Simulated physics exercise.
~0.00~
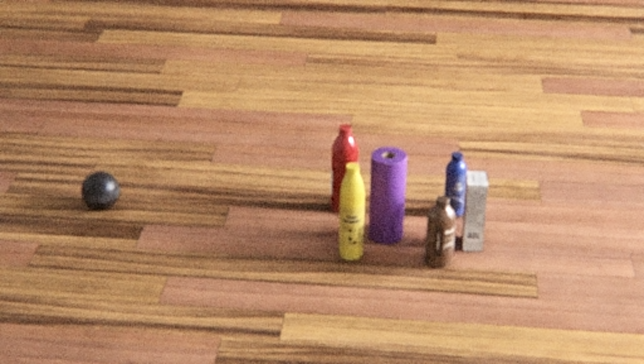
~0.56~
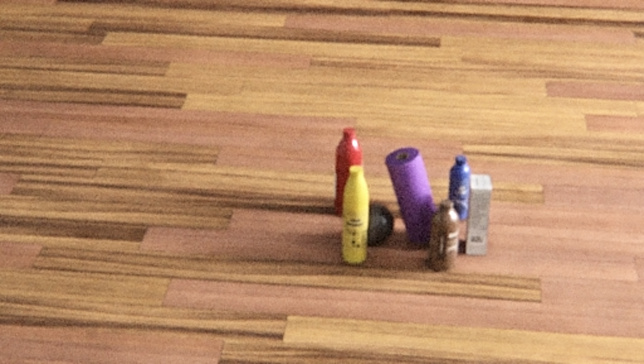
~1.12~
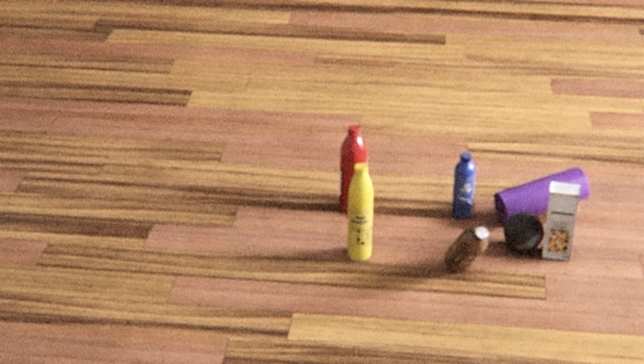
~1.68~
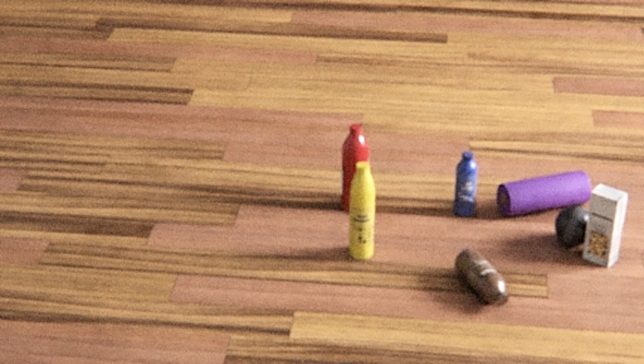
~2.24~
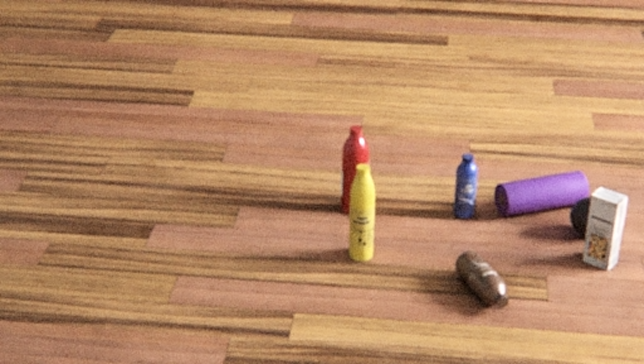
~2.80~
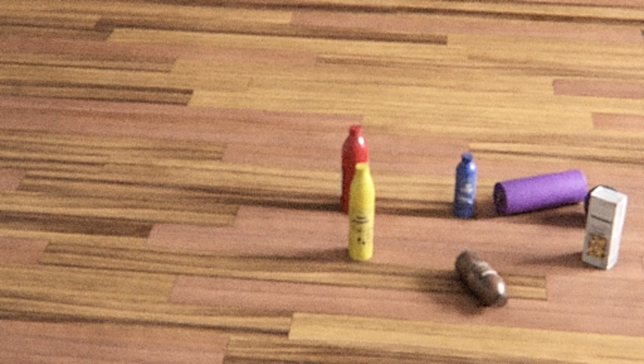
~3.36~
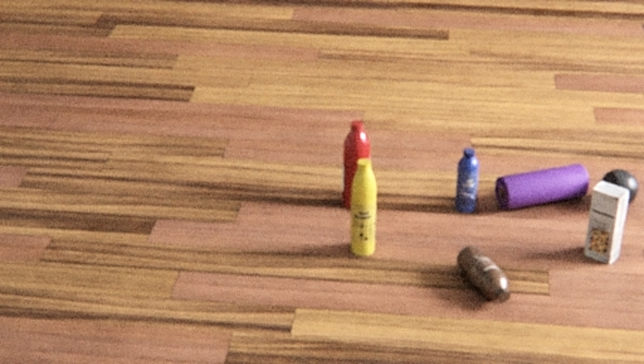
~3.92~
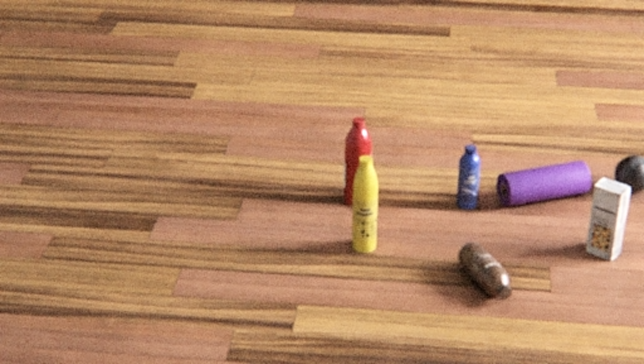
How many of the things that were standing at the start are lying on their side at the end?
Two of them are lying on their side, the purple roll and the brown bottle.
A black ball rolls from the left across a striped wooden floor, seen from above at an angle, toward a cluster of upright things. Red and yellow bottles stand at the left of the group, a purple roll in the middle, and blue and brown bottles with a pale carton at the right. The ball passes behind the yellow bottle and the purple roll tips. The roll topples to the right, the brown bottle tilts over, and the carton is shoved right but stays upright. The ball drifts behind the carton toward the right edge, leaving the roll and brown bottle lying down while the red, yellow and blue bottles still stand.
